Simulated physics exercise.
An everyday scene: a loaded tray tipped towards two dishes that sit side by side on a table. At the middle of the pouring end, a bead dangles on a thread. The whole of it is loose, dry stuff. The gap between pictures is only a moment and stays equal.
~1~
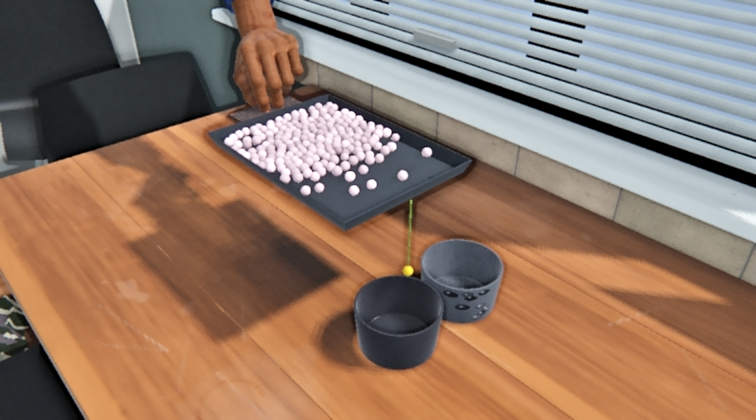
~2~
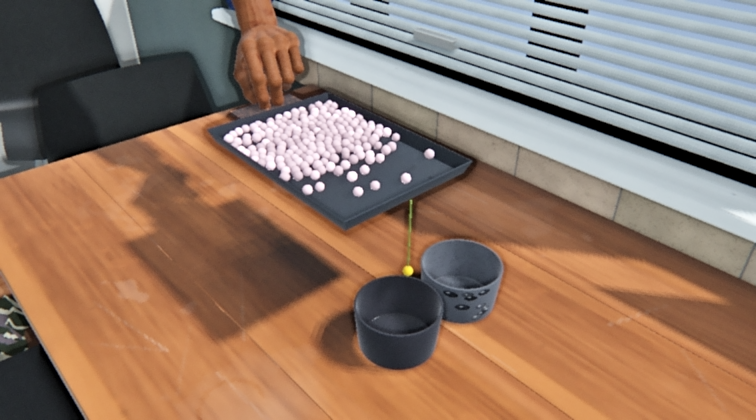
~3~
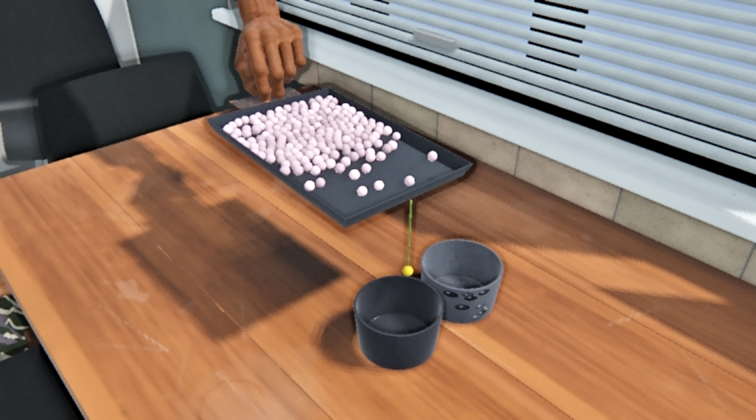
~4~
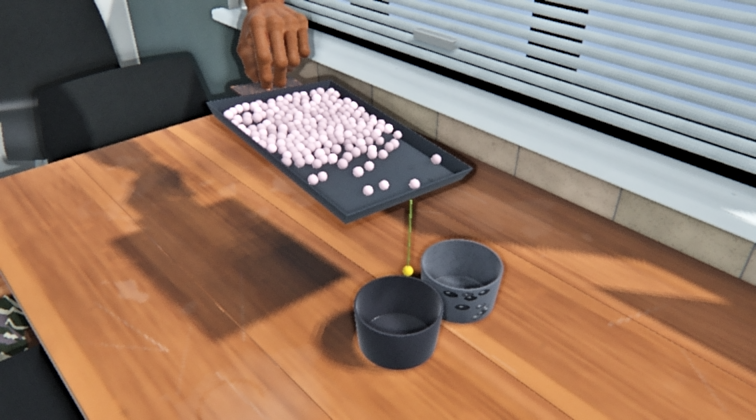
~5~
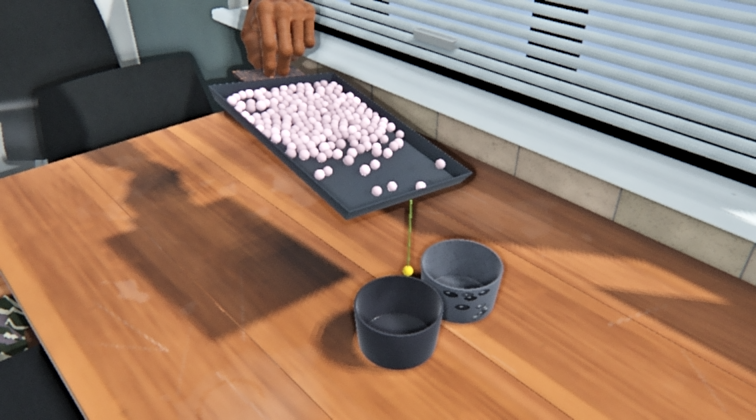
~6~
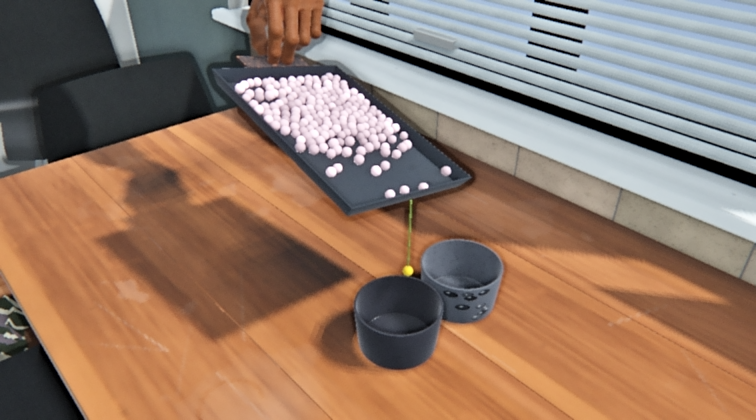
Pale pink sugar pearls sliding down a dark tray as a hand raises its far end above two small dishes on a wooden table.
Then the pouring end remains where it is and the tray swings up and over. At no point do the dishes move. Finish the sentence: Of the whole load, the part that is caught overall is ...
... more than half of it.
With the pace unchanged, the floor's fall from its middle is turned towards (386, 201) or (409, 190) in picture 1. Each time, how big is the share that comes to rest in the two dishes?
In turn, 30 percent and then 40 percent.
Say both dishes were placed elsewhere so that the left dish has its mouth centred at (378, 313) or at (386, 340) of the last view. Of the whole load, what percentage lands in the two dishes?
Trial 1 around 30 percent, trial 2 around 10 percent.
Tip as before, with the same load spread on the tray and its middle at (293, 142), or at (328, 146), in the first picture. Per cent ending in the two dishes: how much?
In order, roughly 60 % and 70 %.
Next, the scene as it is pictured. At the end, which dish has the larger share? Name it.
It's the right of the two that is fuller.
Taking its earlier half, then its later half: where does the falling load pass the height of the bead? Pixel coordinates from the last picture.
The first part at (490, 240); the rest at (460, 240).
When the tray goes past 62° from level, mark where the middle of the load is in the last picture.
I'd put the middle of the pieces at roughly (461, 220).
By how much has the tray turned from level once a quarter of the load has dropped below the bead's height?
Around 60° of tilt.
Shortly afterwards, tray tipped steeply; near a third on the tray; near a quarter in the right dish; near a quarter outside both; near a quarter in the air.
Next, tray tipped past a quarter turn; near two thirds in the right dish; near a third outside both.
Some moments later, tray tipped past a quarter turn; near two thirds in the right dish; near a third outside both.
In the end, tray tipped past a quarter turn; none at all in the left dish; near two thirds in the right dish; near a third outside both.
